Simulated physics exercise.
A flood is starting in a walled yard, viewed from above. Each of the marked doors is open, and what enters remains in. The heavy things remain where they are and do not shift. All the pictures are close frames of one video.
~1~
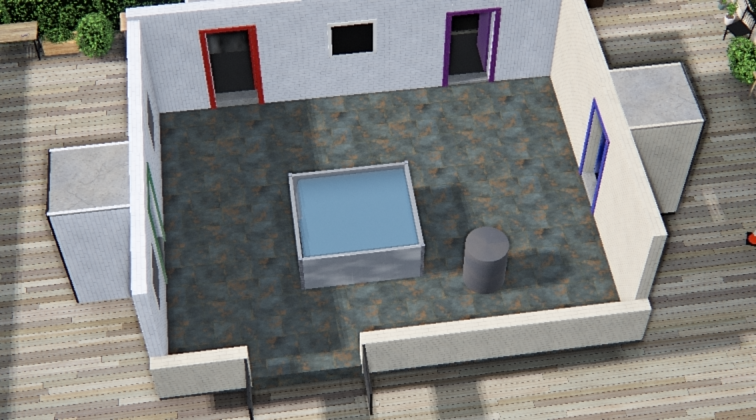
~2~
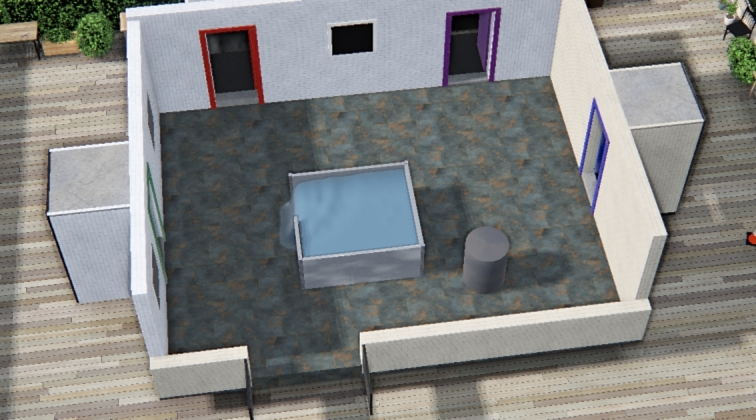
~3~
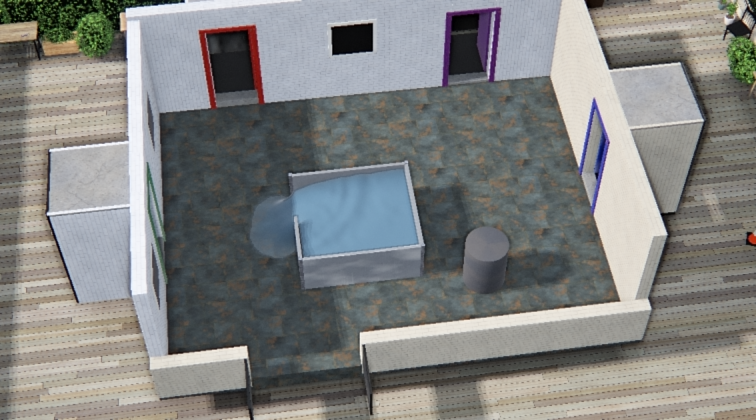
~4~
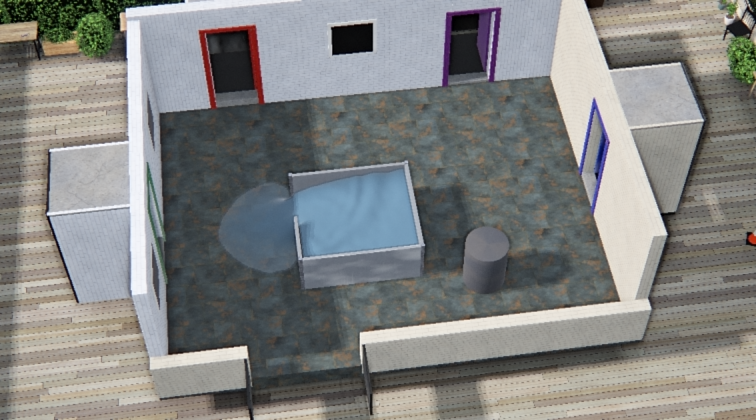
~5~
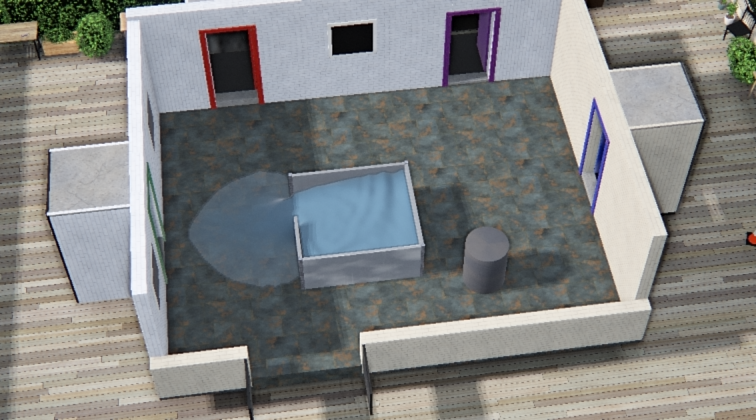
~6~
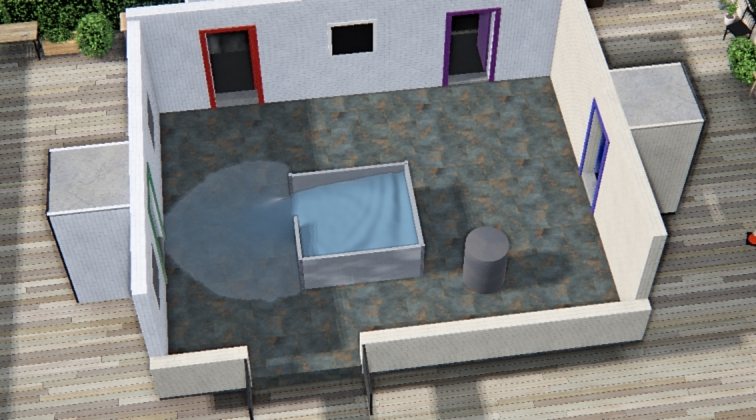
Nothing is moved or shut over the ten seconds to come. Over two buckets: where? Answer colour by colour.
The blue door gets two buckets or less inside, the red door gets two buckets or less inside, the green door gets more than two buckets inside, the purple door gets two buckets or less inside.
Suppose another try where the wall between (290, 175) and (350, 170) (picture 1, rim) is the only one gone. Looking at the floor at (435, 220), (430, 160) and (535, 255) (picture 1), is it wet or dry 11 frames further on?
Taken in turn they're unwetted, unwetted and unwetted.
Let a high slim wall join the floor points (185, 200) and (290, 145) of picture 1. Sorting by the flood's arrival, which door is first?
First comes the green door.
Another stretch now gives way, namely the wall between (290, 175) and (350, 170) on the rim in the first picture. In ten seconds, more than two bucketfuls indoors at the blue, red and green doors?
Log - blue keeps within bounds, red runs over the limit, green keeps within bounds.
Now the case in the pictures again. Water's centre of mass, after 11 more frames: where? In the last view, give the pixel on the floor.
I reckon somewhere around (291, 232).
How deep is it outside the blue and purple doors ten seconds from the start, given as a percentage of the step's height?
The first comes to about 90 percent, the second to about 50 percent.
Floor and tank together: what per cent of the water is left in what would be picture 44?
I'd estimate close to 92 per cent.
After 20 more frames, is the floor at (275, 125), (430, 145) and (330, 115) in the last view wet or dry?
In turn, the points end up soaked, high and dry and soaked.
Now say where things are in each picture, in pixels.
The first frame shows still water in the open tank at (355, 212).
In the second frame, the front is at (291, 203), out from the gap at (296, 217).
In the third frame, the front is at (255, 243), out from the gap at (296, 217).
In the fourth frame, water pours out at (297, 218) and has run to (224, 241).
In the fifth frame, the front is at (192, 230), out from the gap at (297, 218).
In the sixth frame, water pours out at (296, 218) and has run to (164, 221).
A moment on, water covers 20 % of the floor; the blue door not reached, the red door not reached, the green door over two buckets in, the purple door not reached.
Next, water covers 25 % of the floor; the blue door not reached, the red door wet at the sill, nothing in, the green door far over two buckets in, the purple door not reached.
Then, water covers 40 % of the floor; the blue door not reached, the red door wet at the sill, nothing in, the green door far over two buckets in, the purple door not reached.
Later, water covers 80 % of the floor; the blue door not reached, the red door under two buckets in, the green door far over two buckets in, the purple door wet at the sill, nothing in.
In the end, water covers 95 % of the floor; the blue door wet at the sill, nothing in, the red door under two buckets in, the green door far over two buckets in, the purple door wet at the sill, nothing in.
